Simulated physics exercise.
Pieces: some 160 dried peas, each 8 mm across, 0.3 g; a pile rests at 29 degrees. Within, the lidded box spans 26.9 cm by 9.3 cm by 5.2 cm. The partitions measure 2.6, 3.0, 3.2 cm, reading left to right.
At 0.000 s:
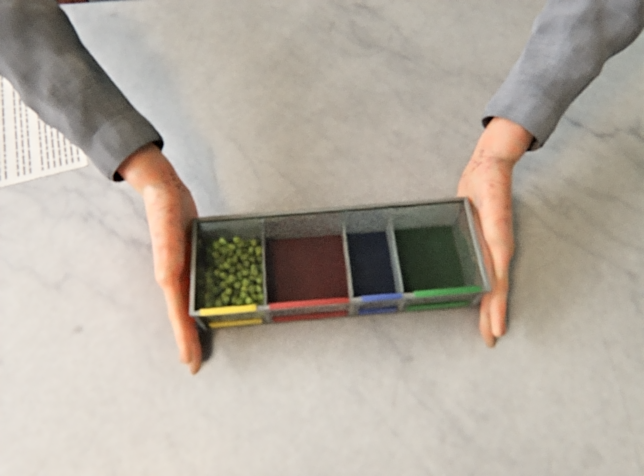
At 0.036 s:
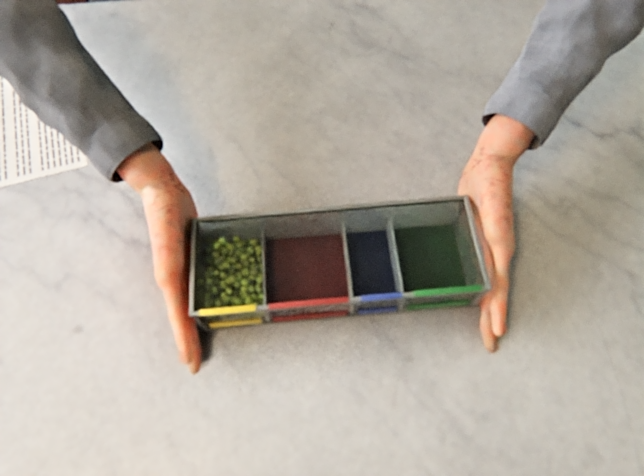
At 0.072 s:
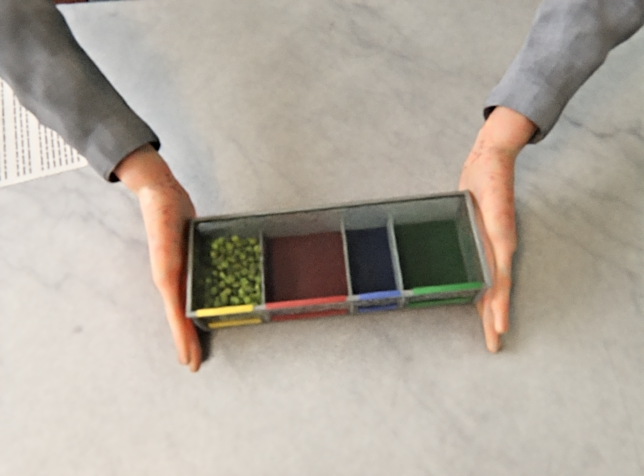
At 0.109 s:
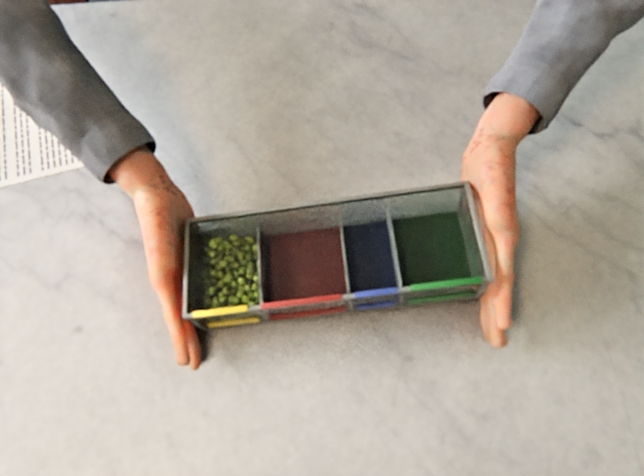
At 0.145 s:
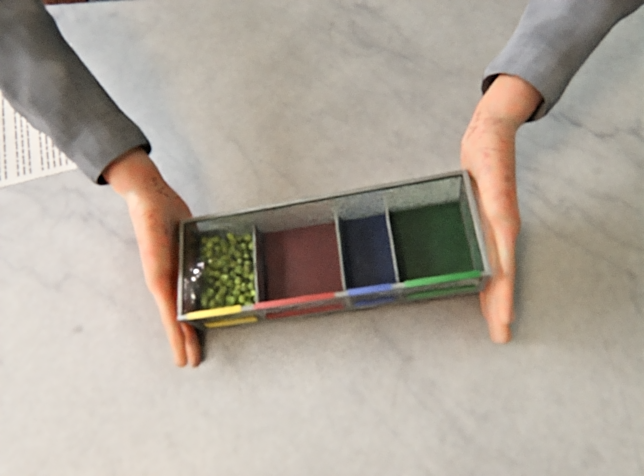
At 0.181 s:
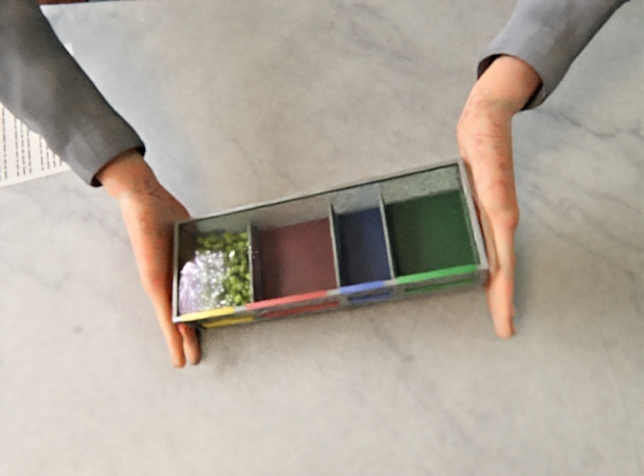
Divided box of green peas tilting down to the left between two hands, the peas staying in the leftmost yellow-edged compartment.
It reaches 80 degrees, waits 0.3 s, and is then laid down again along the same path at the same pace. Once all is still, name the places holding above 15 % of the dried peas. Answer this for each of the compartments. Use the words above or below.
Red: Below; blue: Below; green: Below; yellow: Above.
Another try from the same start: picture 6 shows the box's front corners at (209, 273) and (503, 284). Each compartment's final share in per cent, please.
Each compartment ends like this: Red 25 per cent, blue 10 per cent, green 45 per cent, yellow 15 per cent.
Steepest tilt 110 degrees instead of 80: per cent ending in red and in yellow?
Then: Red 0; yellow 100.
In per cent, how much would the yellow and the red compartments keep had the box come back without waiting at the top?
In per cent: Yellow 100, red 0.
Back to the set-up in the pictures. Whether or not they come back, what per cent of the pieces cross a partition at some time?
Around 0 in a hundred.
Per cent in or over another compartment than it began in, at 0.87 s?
0 %.
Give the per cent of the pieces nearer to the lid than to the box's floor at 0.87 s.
I'd say around 20 percent of the pieces.
After 0.87 s, tilt 80 degrees; yellow 100 %.
After 1.33 s, tilt 44 degrees; yellow 100 %.
After 1.86 s, tilt 0 degrees; yellow 100 %.
In the end, at 2.6 s, red 0 %, blue 0 %, green 0 %, yellow 100 %.
